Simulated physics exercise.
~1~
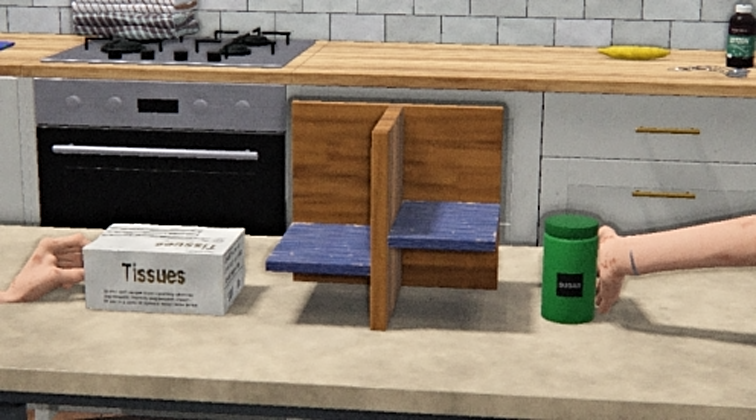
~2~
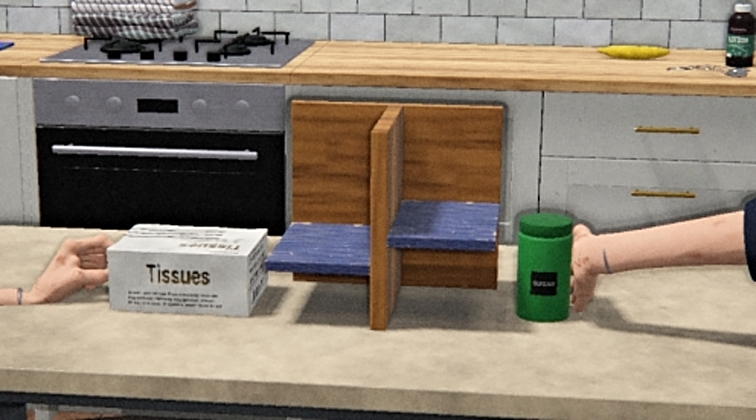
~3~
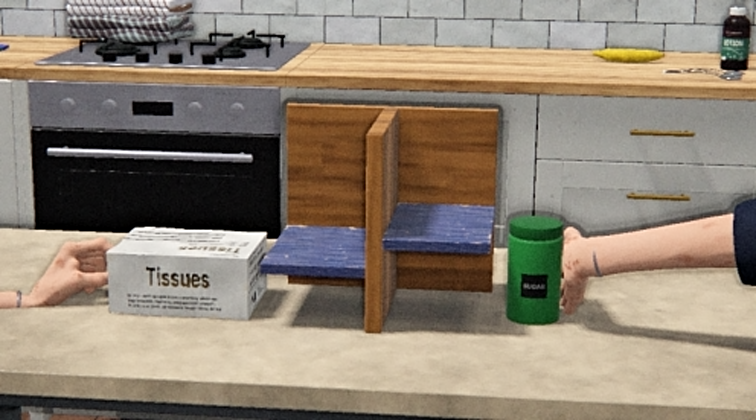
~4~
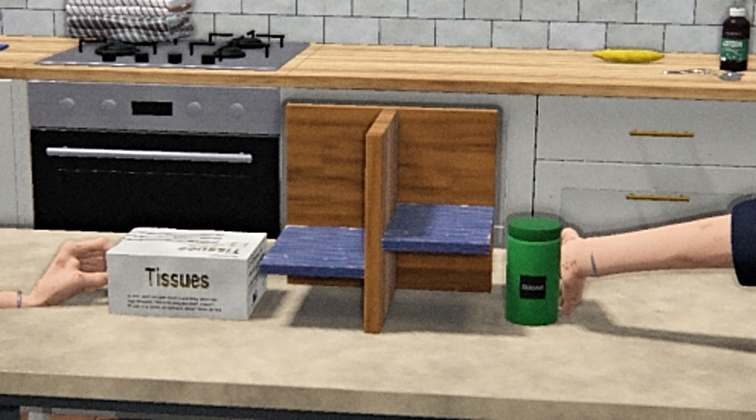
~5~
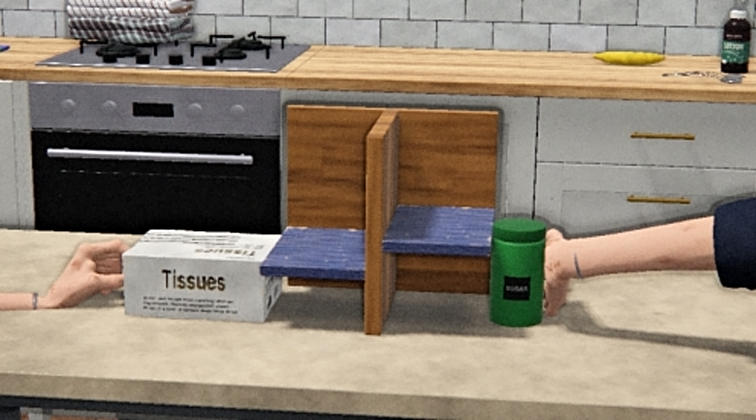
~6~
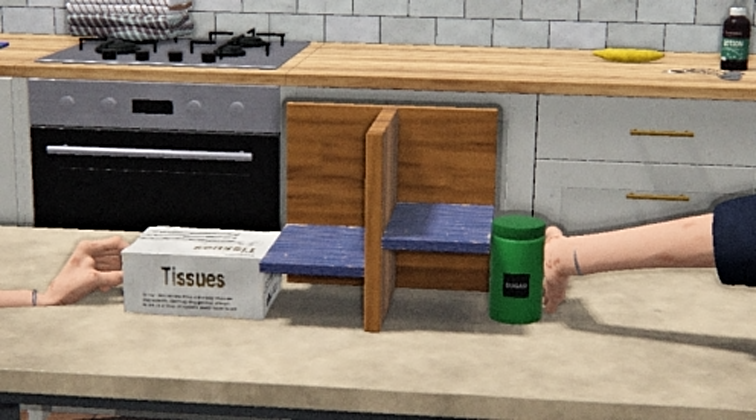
On a kitchen counter, one hand pushed a white tissue box rightward while another slid a green jar leftward toward a wooden shelf with blue ledges, pausing briefly before pushing again, until both caught against the ledges' edges and stopped, still upright.
